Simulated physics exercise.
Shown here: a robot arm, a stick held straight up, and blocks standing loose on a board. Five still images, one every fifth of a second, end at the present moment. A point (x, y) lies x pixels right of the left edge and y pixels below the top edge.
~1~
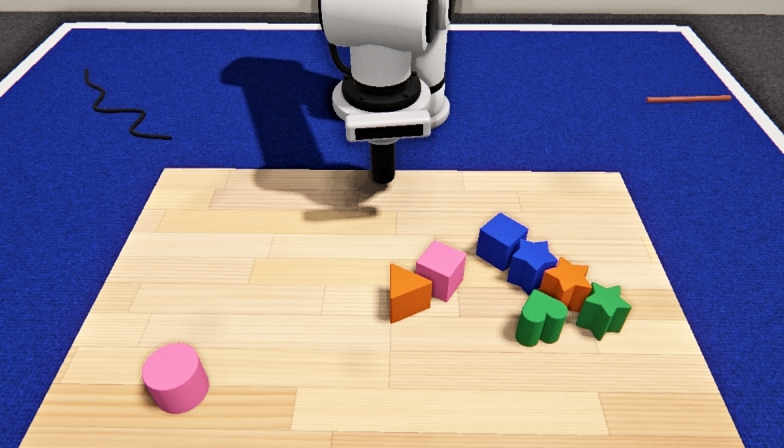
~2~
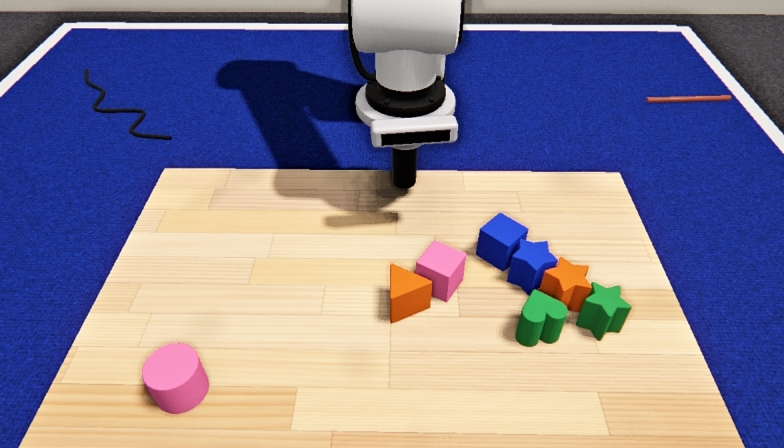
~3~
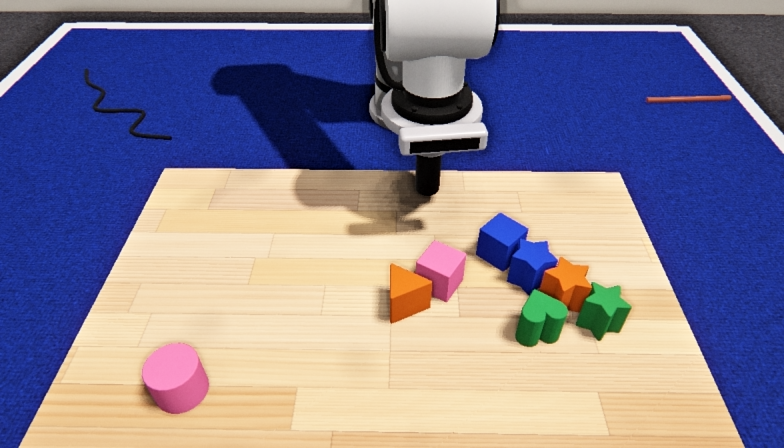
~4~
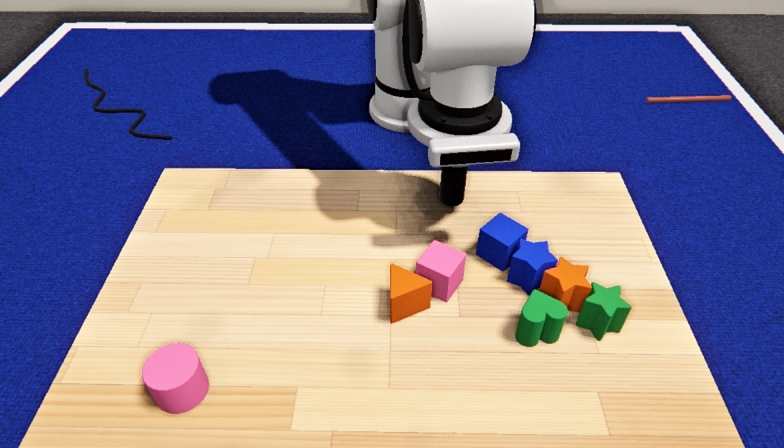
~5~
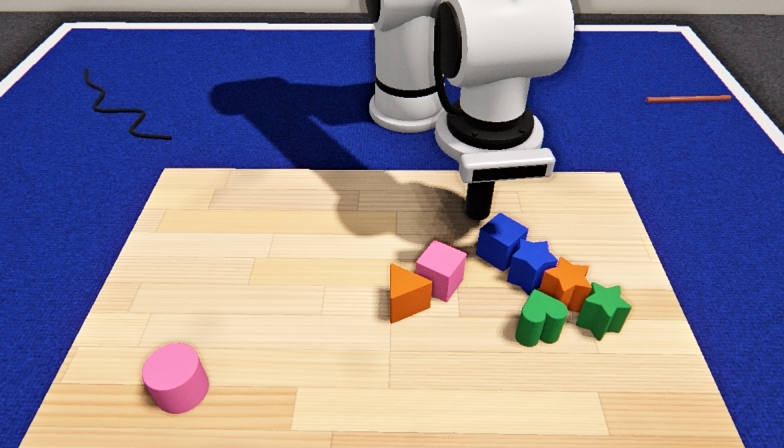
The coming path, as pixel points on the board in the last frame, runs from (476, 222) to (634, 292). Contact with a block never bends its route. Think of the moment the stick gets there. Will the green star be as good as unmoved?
Short answer: Yes.
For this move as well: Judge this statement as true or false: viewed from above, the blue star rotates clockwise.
My answer: False.
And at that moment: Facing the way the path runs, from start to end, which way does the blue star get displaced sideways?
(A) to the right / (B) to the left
A.
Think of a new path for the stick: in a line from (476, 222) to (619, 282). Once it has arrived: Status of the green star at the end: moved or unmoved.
By the last moment, the green star will still be in its place.
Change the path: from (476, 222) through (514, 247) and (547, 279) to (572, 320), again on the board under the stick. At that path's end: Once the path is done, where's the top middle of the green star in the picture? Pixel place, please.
My best guess is (655, 328).
On the path given first. One third of the way, stick (526, 235); blue square block (513, 236), turned 65° clockwise; blue star (533, 264), turned 25° anticlockwise; orange star (573, 275).
Two thirds of the way, stick (580, 258); blue square block (514, 236), turned 75° clockwise; blue star (533, 265), turned 25° anticlockwise; orange star (573, 275).
At the end, stick (638, 283); blue square block (514, 236), turned 75° clockwise; blue star (533, 265), turned 25° anticlockwise; orange star (573, 275); green star not moved.
